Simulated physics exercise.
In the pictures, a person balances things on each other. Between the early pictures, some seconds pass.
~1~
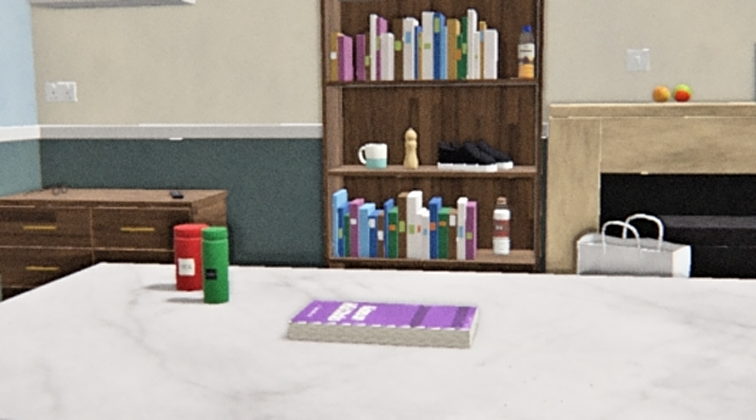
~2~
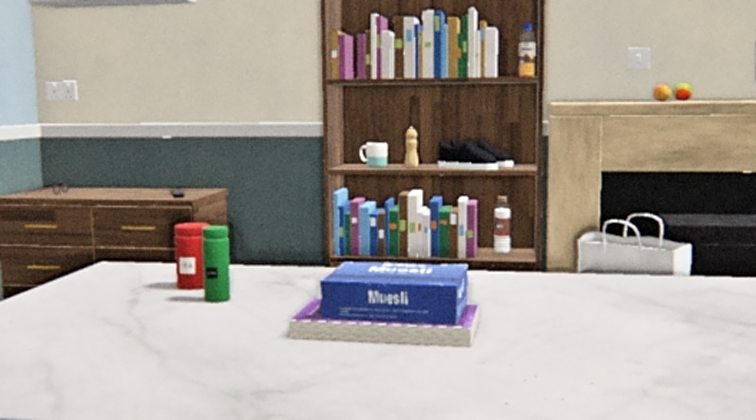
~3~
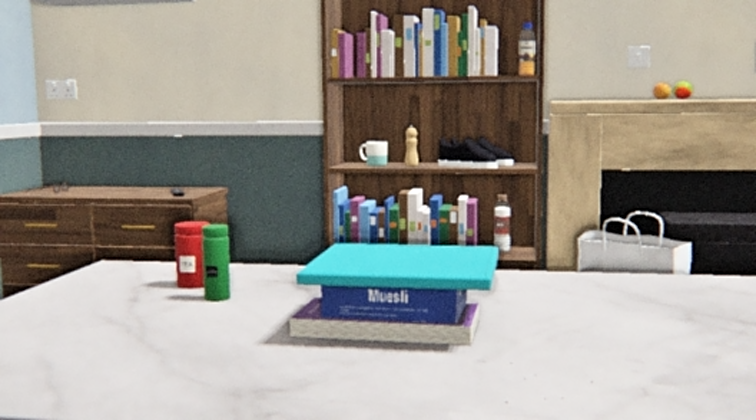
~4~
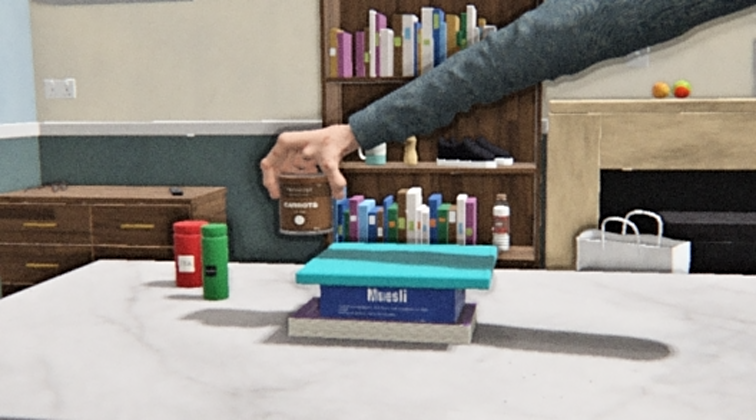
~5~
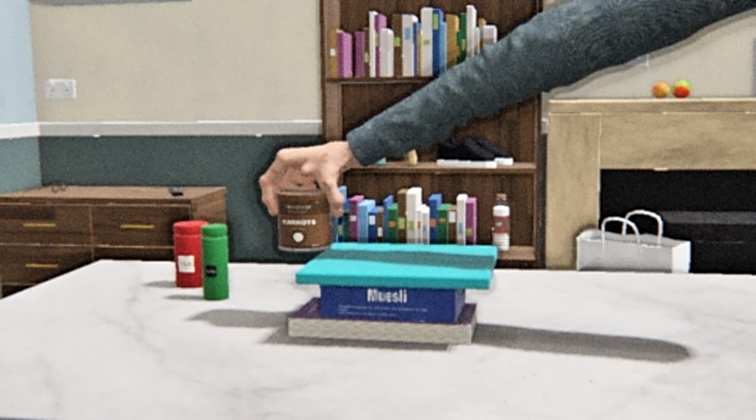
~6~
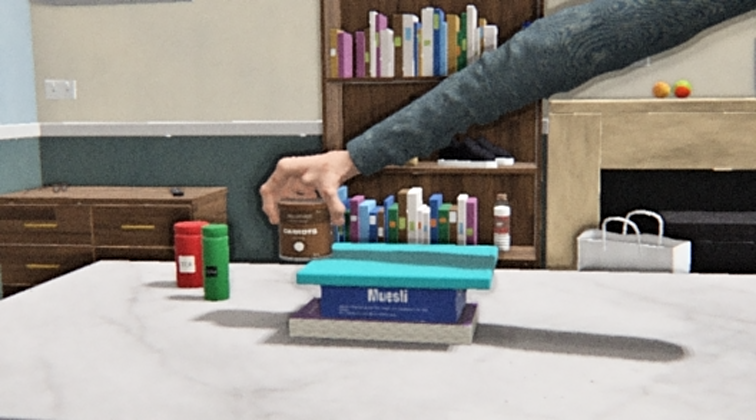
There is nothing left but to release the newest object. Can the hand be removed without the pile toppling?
No, the pile topples.
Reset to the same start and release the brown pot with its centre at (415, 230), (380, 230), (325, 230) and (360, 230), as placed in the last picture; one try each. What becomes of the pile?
First, it holds; second, it stays up; third, it keeps its balance; fourth, it stays up.
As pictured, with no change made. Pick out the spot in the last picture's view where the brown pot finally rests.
Near (272, 297).
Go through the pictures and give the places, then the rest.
In the first frame, the last thing is not in view yet; green shaker (215, 266).
In the second frame, the last thing is not in view yet; red jar (193, 256).
In the third frame, the last thing is not in view yet; blue packet (397, 290).
In the fourth frame, coming down; brown pot (306, 203); turquoise tray (403, 264).
In the fifth frame, coming down; brown pot (305, 220); purple book (386, 319).
In the sixth frame, in place under the hand; brown pot (306, 228); green shaker (216, 263).
Then, 0.40 s past the last view, brown pot now fallen.
Then, 1.20 s past the last view, nothing new.
Finally, fallen, brown pot; the other 5 still in place. Final places as the last picture's camera would see them, brown pot near (272, 297). The pile loses its balance.
